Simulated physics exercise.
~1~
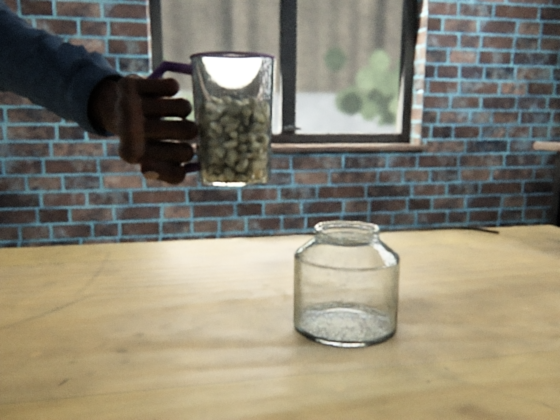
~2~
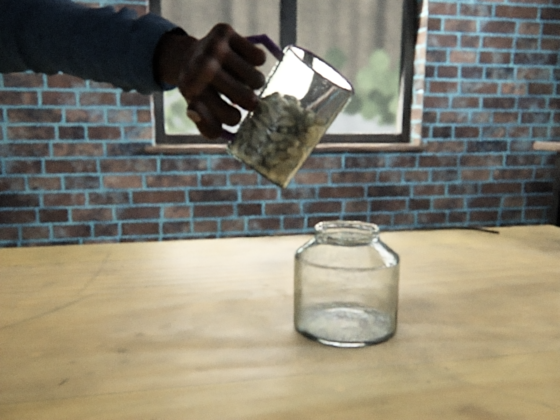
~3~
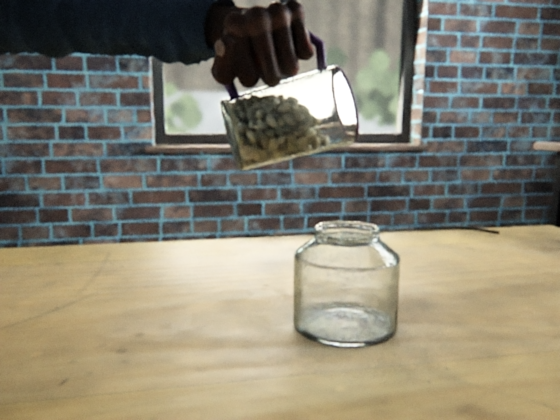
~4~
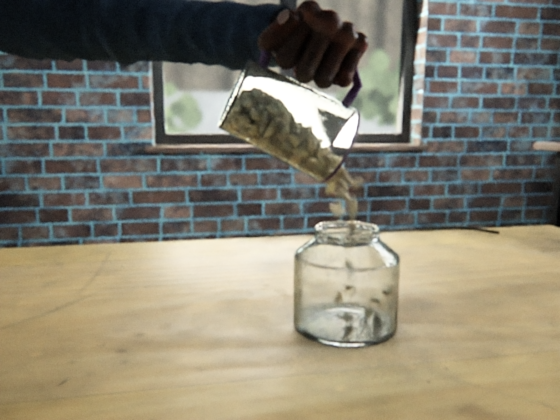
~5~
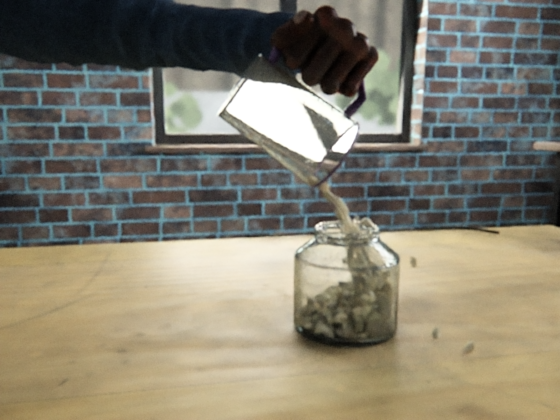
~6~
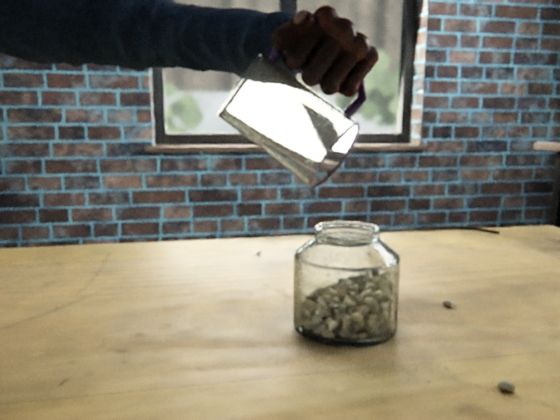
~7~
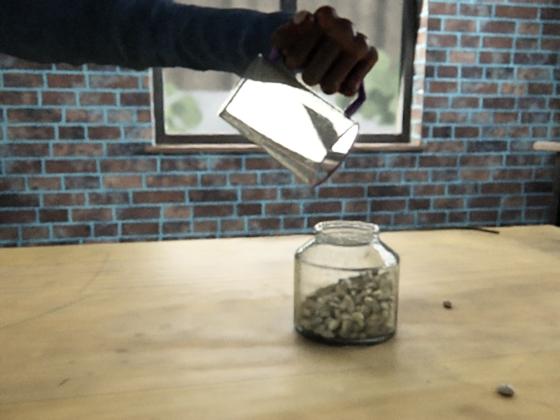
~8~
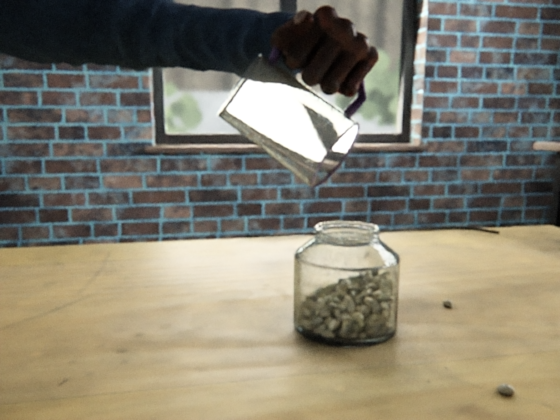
The clip opens with a hand holding an upright see-through cup of pale beans by its purple handle, above and to the left of an open glass jar on a wooden table, with a brick wall and window behind. The hand moves right and tips the cup until it lies on its side. As it tilts further, the first beans slide over the rim and drop into the jar. A thicker stream follows, and a few beans miss and fall to the right. The cup empties and stays tipped, leaving the jar partly filled and two stray beans on the table.
